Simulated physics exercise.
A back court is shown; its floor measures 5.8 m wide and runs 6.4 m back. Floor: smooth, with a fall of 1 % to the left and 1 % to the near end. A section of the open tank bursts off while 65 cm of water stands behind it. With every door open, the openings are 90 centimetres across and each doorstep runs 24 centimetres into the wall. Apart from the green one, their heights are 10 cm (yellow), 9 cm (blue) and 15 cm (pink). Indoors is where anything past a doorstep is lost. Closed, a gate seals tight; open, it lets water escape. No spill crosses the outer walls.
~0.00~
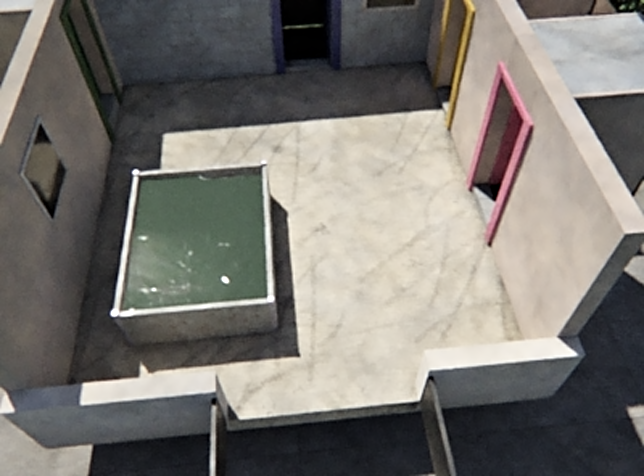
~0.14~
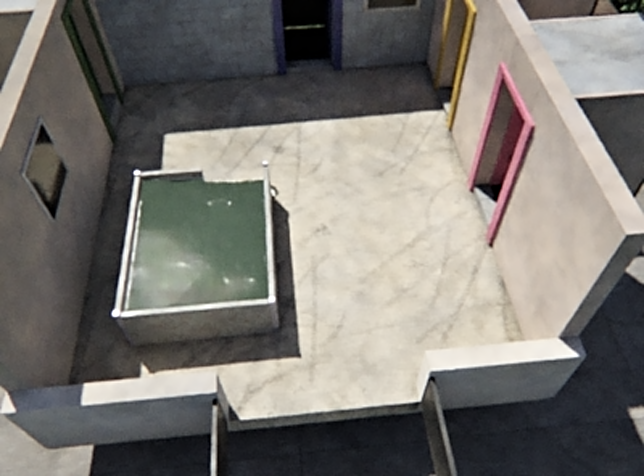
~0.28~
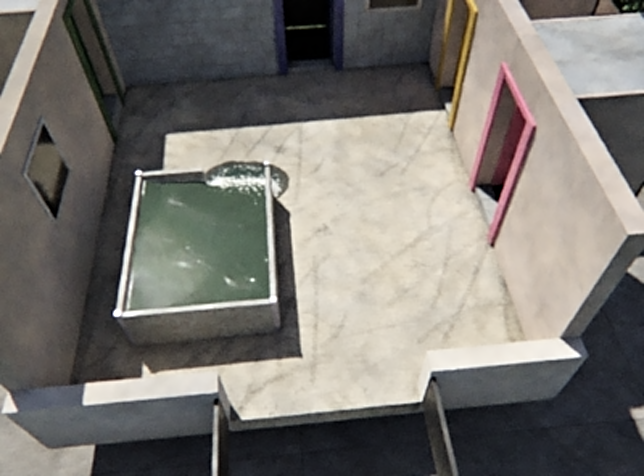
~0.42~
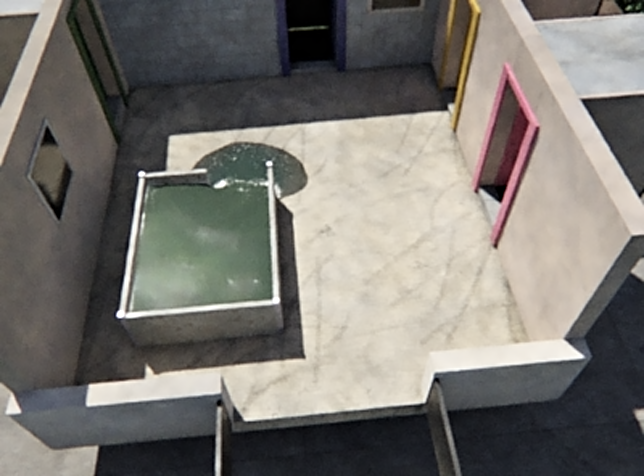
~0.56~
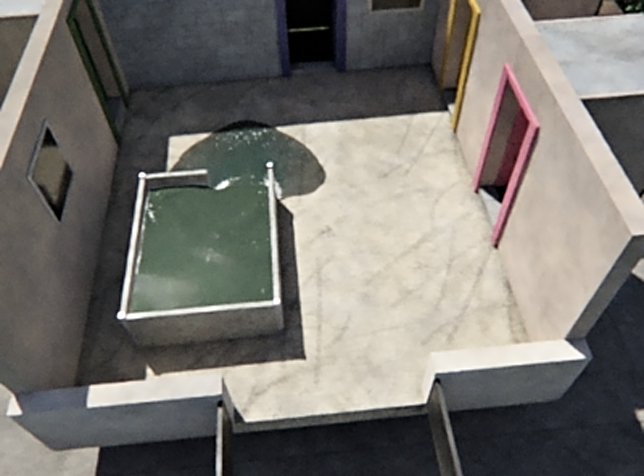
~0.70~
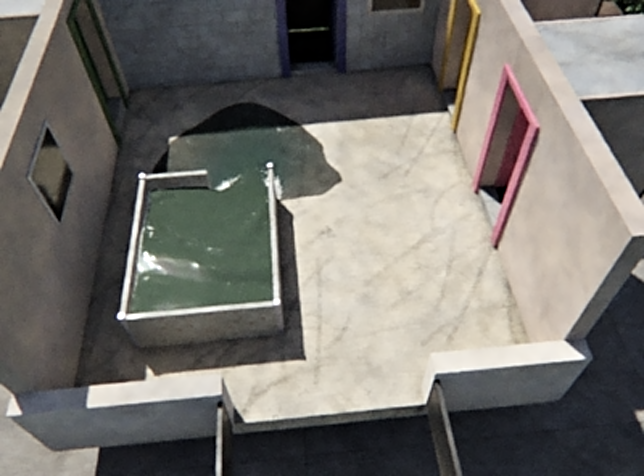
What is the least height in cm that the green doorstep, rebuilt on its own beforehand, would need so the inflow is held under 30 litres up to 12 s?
Around 12.5 cm would be enough.
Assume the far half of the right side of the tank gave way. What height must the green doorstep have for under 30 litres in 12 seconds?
With that break, close to 7.0 cm.
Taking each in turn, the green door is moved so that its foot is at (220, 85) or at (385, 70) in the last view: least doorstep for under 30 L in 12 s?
You'd want about 17 cm there first, then about 9.0 cm.
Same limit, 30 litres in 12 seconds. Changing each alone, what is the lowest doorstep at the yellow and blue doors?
You'd want some 7.0 cm at yellow and some 14.0 cm at blue.
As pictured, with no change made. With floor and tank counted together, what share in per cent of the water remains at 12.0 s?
Roughly 86 percent of the water remains.
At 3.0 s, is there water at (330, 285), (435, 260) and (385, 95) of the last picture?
1: Unwetted; 2: Unwetted; 3: Awash.
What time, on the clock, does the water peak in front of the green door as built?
That happens close to 2.8 s on the clock.
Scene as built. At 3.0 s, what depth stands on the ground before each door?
Yellow door 7 cm, blue door 18 cm, pink door 0 cm, green door 17 cm.
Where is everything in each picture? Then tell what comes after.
The first frame shows still water, 65 cm deep, in the open tank at (199, 235); the green door at (98, 73) is dry.
In the second frame, the front is at a hidden place, 0.3 m from the gap on the far side; 0.2 m2 of floor is wet, 65 cm left at the back.
In the third frame, water pours out on the far side and has run 0.8 m, to a hidden place; about 9 cm deep outside, 65 cm at the back.
In the fourth frame, water pours out on the far side and has run 1.3 m, to (230, 147); about 6 cm deep outside, 65 cm at the back.
In the fifth frame, water pours out on the far side and has run 1.9 m, to (241, 124); about 5 cm deep outside, 65 cm at the back.
In the sixth frame, water pours out on the far side and has run 2.3 m, to (238, 107); about 4 cm deep outside, 65 cm at the back; 1.2 m in a straight line remain to the green door at (104, 77).
After 1.4 s water covers 30 % of the floor, deepest (32 cm) near (245, 194); it has not reached the green door.
After 3.0 s water covers 40 % of the floor, deepest (27 cm) near (130, 92); 17 cm at the green door, 0 litres in over its 27 cm doorstep.
After 12.0 s water covers 100 % of the floor, deepest (12 cm) near (69, 421); 8 cm at the green door, 0 litres in over its 27 cm doorstep.
At the green door as built, the water arrived by 1.5 s and peaked near 18 cm at 2.8 s.
With a doorstep of 10.5 cm, 56 litres would have come in within the 12 s; with 14 cm, 18 litres. So under 30 litres takes about 12.5 cm.
